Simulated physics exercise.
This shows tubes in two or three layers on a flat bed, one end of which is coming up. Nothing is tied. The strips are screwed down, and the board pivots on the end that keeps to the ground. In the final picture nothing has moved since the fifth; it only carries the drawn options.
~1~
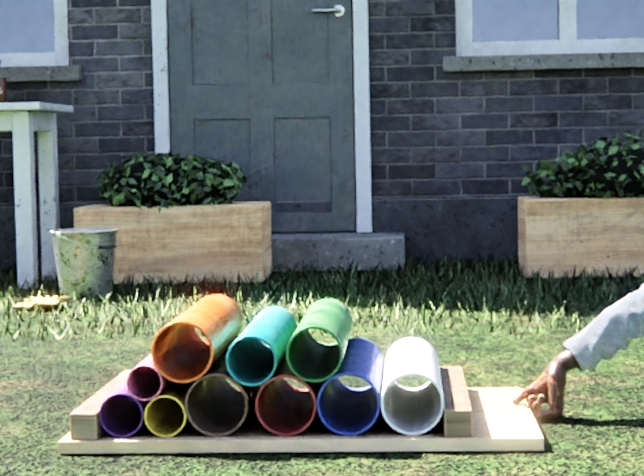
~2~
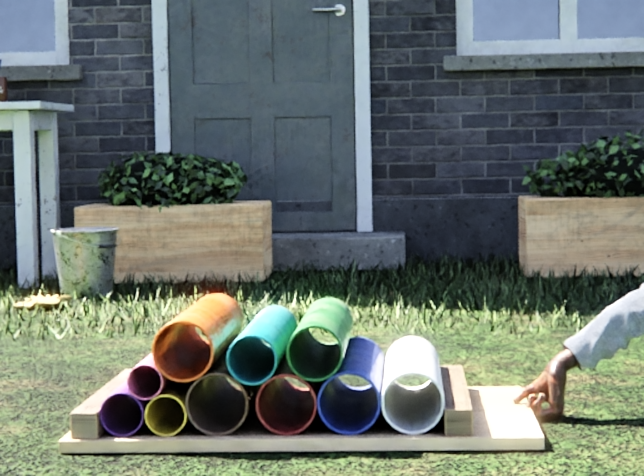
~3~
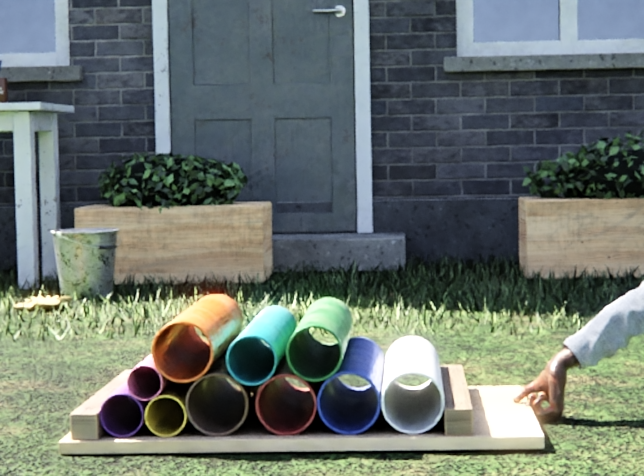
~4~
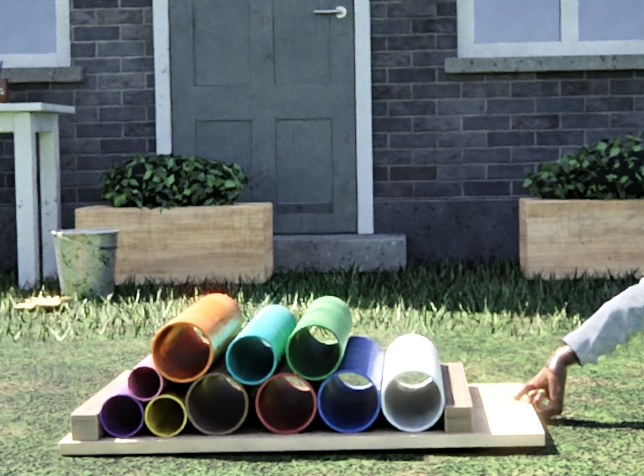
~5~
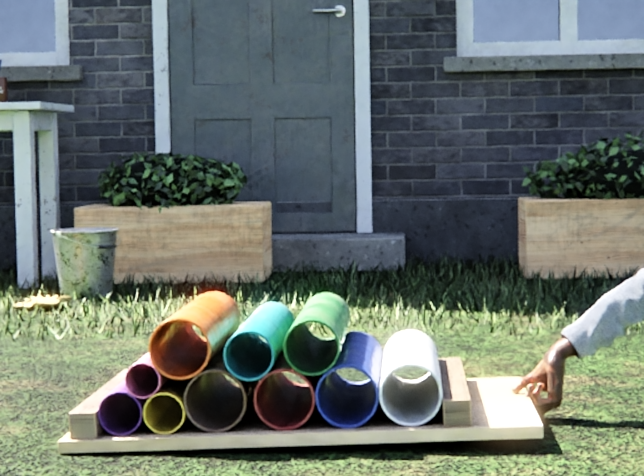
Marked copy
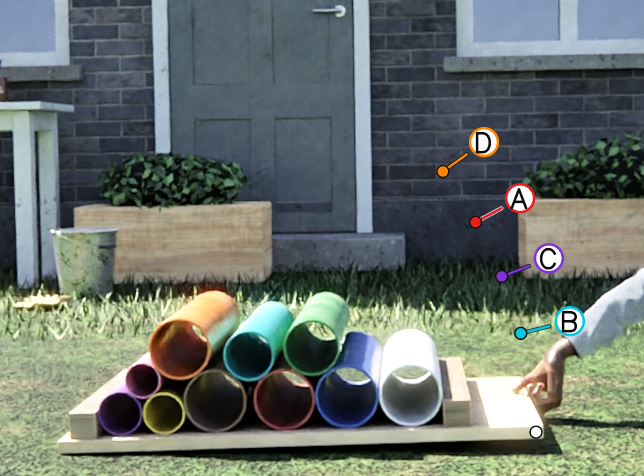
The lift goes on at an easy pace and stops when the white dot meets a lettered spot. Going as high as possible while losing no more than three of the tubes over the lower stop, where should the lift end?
Up to A.
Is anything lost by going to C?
At C: No.
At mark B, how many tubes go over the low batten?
The count is none.
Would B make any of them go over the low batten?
At B: No.
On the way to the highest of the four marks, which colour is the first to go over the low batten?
It is the pink one.
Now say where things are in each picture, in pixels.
The first frame shows brown tube (216, 405); red tube (286, 406); blue tube (349, 404).
The second frame shows blue tube (349, 403); white tube (413, 403).
The third frame shows board (309, 405); blue tube (349, 403); white tube (413, 402).
The fourth frame shows board (309, 404); yellow tube (166, 416).
The fifth frame shows board (308, 400); yellow tube (164, 413).
On the marked copy, A at (476, 222); B at (521, 333); C at (502, 276); D at (443, 172); the white dot at (536, 432).
Taking A. A third of the way, board at 16°.
Two thirds of the way, board at 28°.
When it is over, board at 28°, two over the low batten (pink, orange).
As for the rest, B none over the low batten; C none over the low batten; D four over the low batten (green, pink, orange, turquoise).
